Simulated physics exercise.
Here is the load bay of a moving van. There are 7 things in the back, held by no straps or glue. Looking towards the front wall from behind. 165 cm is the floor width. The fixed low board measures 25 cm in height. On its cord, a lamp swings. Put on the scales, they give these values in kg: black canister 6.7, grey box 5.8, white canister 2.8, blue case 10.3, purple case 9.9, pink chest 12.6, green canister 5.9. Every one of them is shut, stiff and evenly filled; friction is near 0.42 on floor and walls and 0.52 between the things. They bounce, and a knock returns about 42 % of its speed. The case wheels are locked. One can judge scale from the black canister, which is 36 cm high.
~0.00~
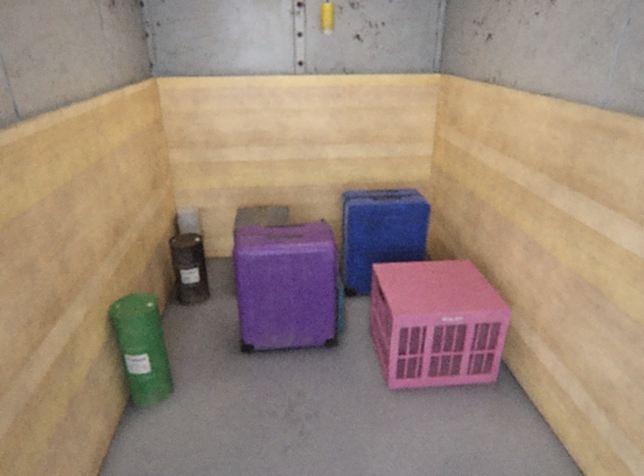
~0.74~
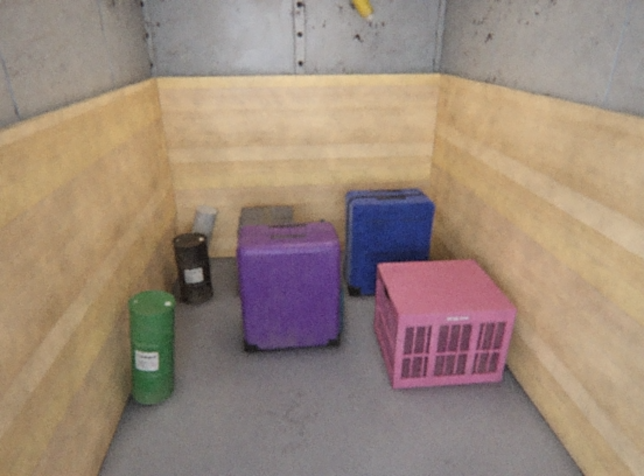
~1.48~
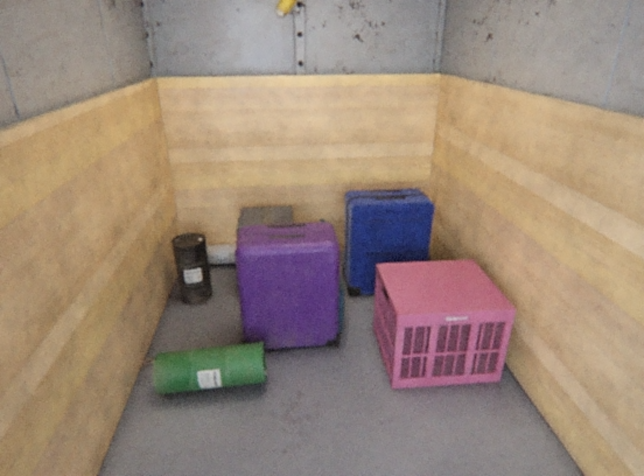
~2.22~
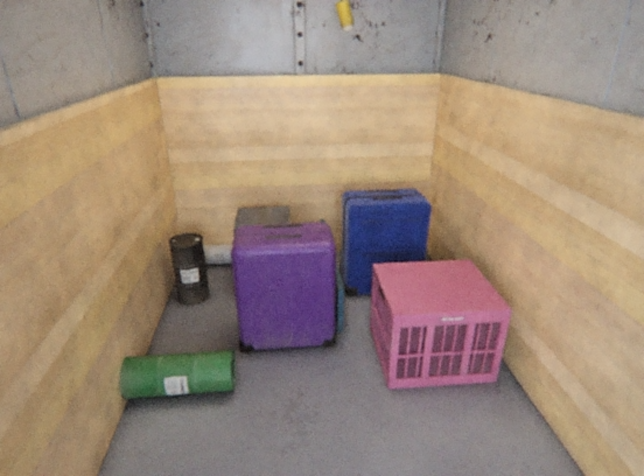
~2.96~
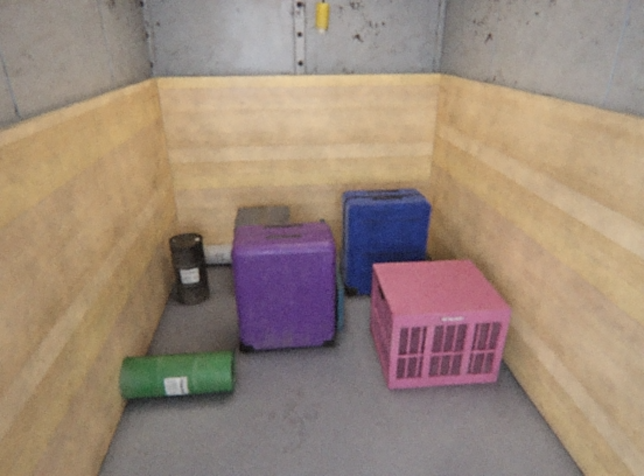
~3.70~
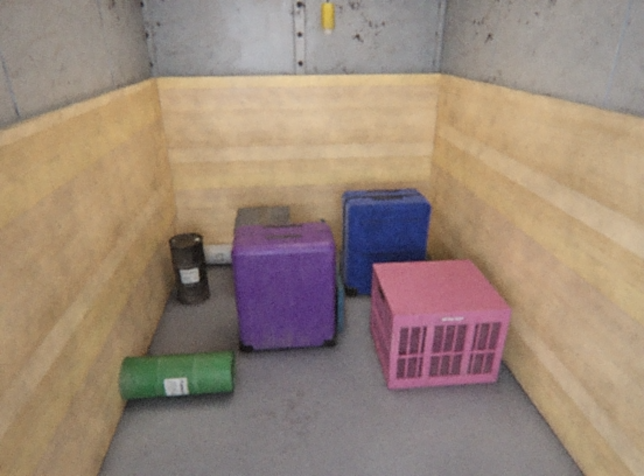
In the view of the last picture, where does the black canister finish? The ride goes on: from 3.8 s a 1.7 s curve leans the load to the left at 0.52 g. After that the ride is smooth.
It finishes near (180, 270).
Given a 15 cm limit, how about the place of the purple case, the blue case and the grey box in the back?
Well, the purple case winds up somewhere else; the blue case remains where it was; and the grey box winds up somewhere else.
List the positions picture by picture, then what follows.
In the first picture, steady run; black canister (190, 269).
In the second picture, push 0.31 g right; white canister (201, 236) leaning 18°; blue case (386, 241) slid 2 cm.
In the third picture, push 0.49 g left; pink chest (435, 320) slid 2 cm.
In the fourth picture, steady run.
In the fifth picture, push 0.62 g jolt; blue case (383, 241).
In the sixth picture, steady run; black canister (190, 269); pink chest (432, 320).
After 4.40 s, push 0.52 g left; black canister slid 5 cm near (181, 269); green canister on its side; white canister on its side.
After 4.70 s, as before.
At rest (6.0 s), tipped over in the back, white canister and green canister; not toppled but over 15 cm from the start, grey box, purple case and pink chest; the other 2 in place, give or take 15 cm. Seen from the same camera at the end, black canister near (180, 270).
